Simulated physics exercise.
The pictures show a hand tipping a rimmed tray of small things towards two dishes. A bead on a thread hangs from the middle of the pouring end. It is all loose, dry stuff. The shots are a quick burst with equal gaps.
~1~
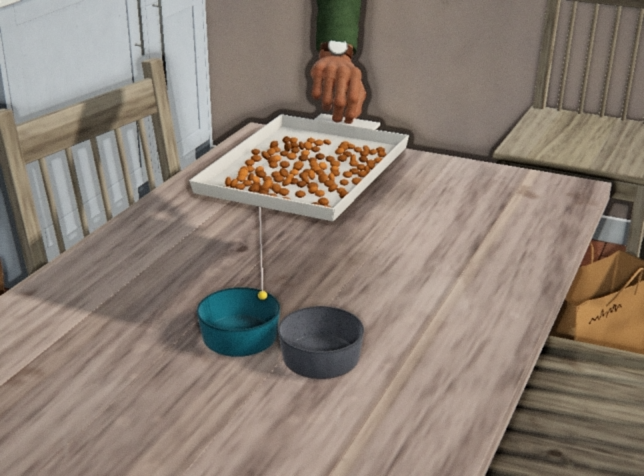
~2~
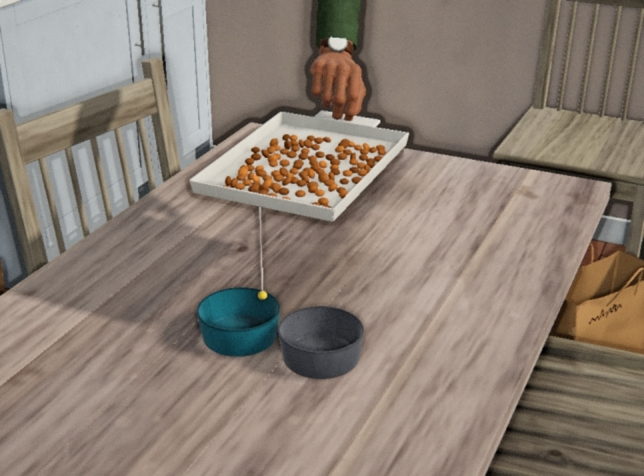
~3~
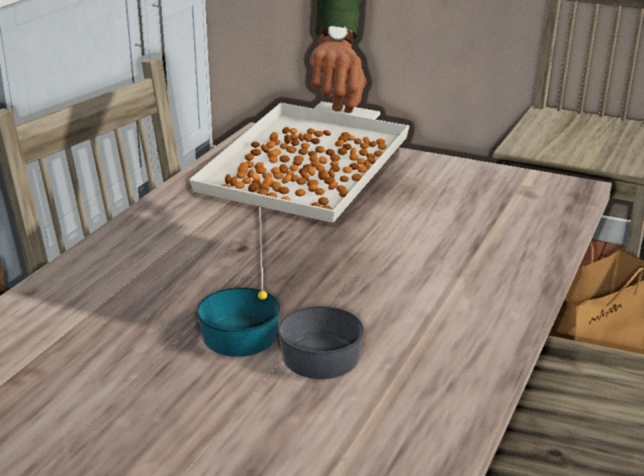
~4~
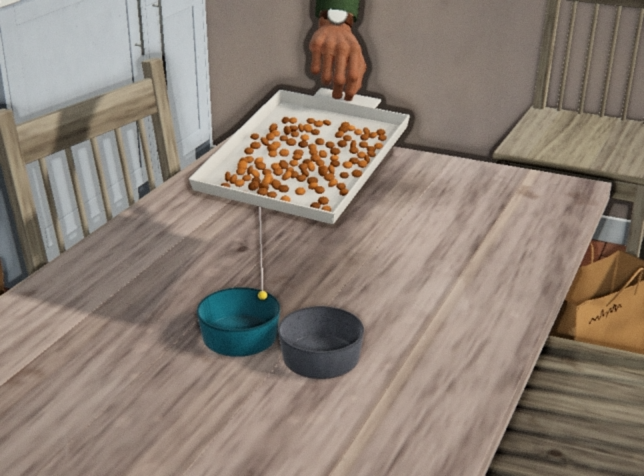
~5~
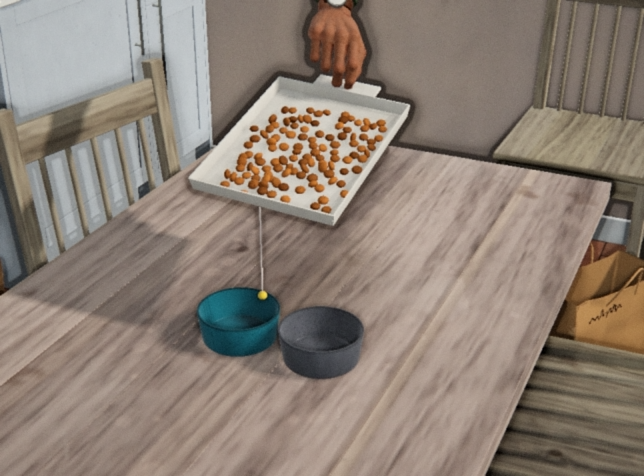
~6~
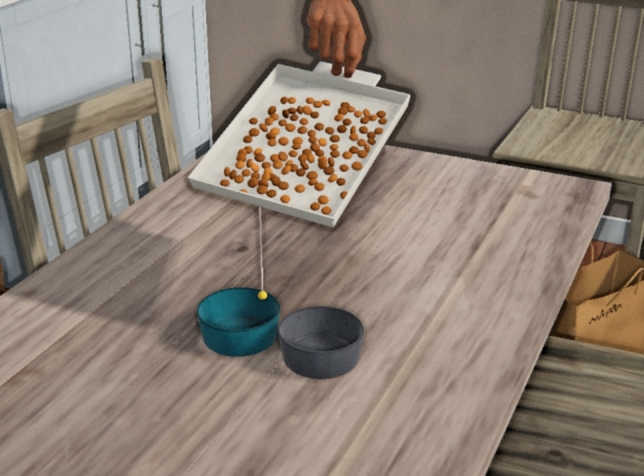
A hand in a green sleeve held a white tray of small brown pieces above a teal bowl and a grey one, then gradually raised the back of the tray, steepening its slant.
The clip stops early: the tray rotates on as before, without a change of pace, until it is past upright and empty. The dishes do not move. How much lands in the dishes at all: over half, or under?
In the dishes lies the larger part of it.
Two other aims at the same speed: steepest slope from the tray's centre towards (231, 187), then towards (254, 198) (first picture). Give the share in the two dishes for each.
In turn 30 and 40 in a hundred.
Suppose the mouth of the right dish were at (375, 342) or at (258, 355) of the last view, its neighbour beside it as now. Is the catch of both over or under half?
First above a half, then not half.
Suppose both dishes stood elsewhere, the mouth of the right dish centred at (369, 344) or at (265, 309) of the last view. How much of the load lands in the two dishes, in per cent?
The first gives 70 %, the second 20 %.
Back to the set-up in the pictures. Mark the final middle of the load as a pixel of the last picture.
Near (310, 355).
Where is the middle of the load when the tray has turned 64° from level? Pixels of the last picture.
Roughly at (297, 189).
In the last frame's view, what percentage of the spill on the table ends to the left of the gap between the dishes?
About 80 per cent.
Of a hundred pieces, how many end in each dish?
Left dish near 10 in a hundred; right dish near 70.
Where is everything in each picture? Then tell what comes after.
Corners of the pouring end at (193, 180) and (333, 207), level; middle of the load at (297, 168), bits of cat kibble; left dish at (219, 340); right dish at (303, 362); bead on its thread at (262, 295), in the first picture.
Corners of the pouring end at (193, 180) and (333, 208), level; middle of the load at (297, 167), in the second picture.
Corners of the pouring end at (193, 179) and (333, 209), tipped barely, lowest at the right corner; middle of the load at (297, 163), in the third picture.
Corners of the pouring end at (192, 178) and (333, 212), tipped a little, lowest at the right corner; middle of the load at (297, 157), in the fourth picture.
Corners of the pouring end at (192, 177) and (332, 214), tipped a little, lowest at the right corner; middle of the load at (297, 152), in the fifth picture.
Corners of the pouring end at (192, 176) and (332, 216), tipped clearly, lowest at the right corner; middle of the load at (296, 147); left dish at (219, 340); right dish at (303, 362), in the sixth picture.
Soon after the last picture, tray tipped steeply; nearly all on the tray; a stray few in the air.
A little later, tray tipped past a quarter turn; about a quarter on the tray; about half in the right dish; a stray few in the left dish; a small part outside both; about a quarter in the air.
Later still, tray tipped past a quarter turn; most in the right dish; a small part in the left dish; about a quarter outside both.
At rest, tray tipped past a quarter turn; most in the right dish; a small part in the left dish; about a quarter outside both.
